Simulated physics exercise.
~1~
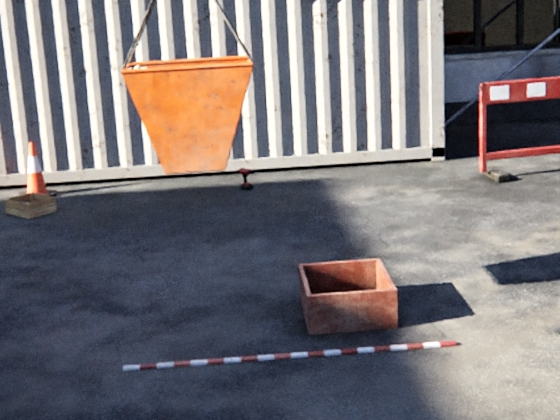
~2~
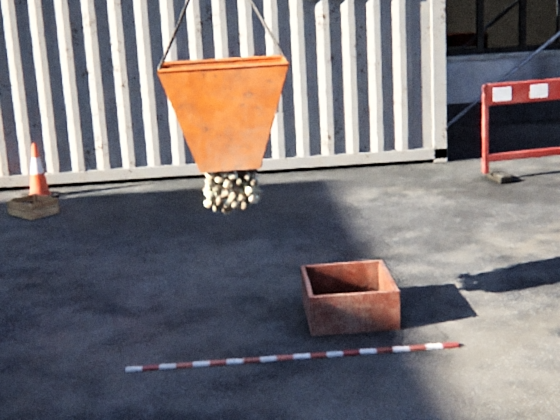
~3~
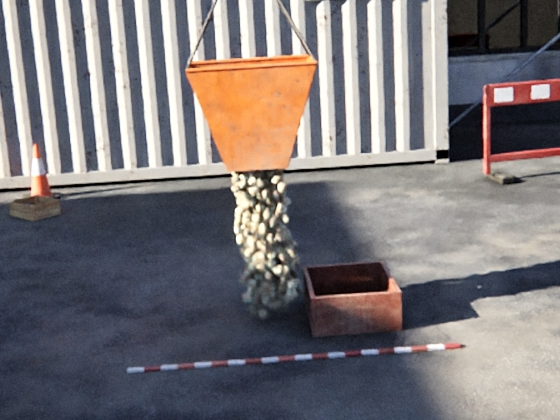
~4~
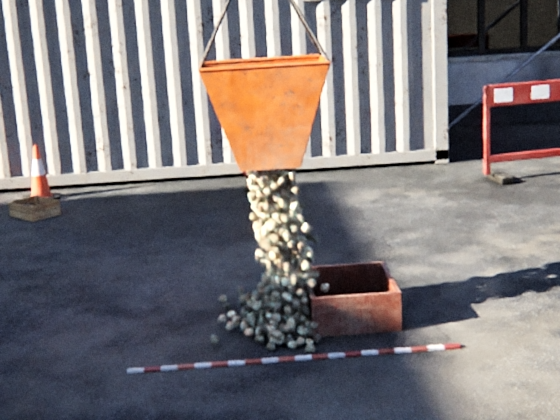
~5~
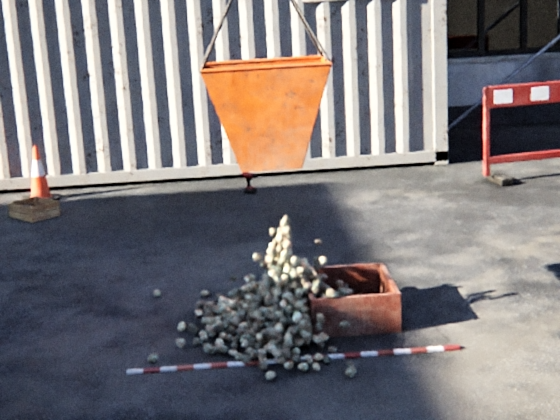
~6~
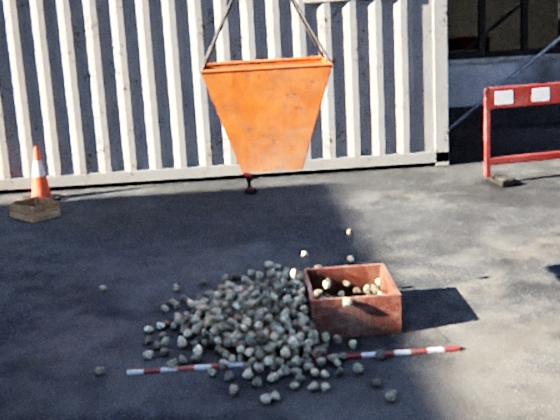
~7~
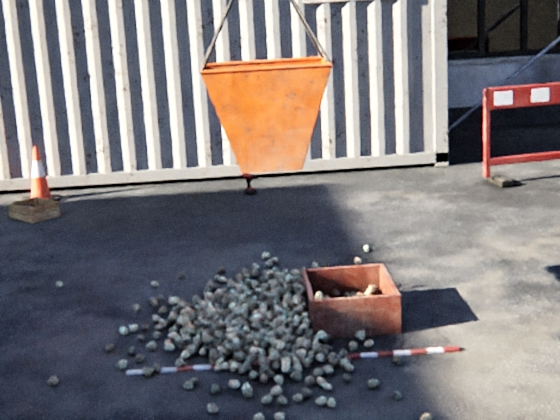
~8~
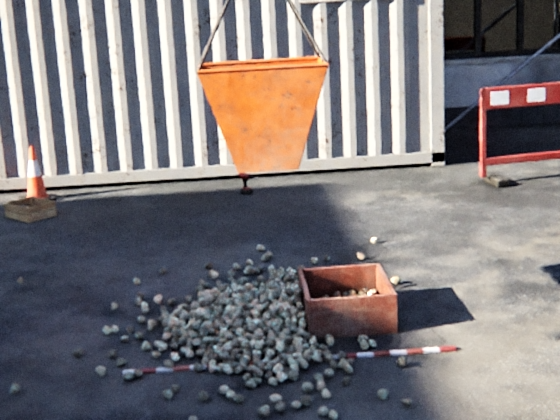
In a paved yard, a moving orange skip drops stones mostly left of the bin.
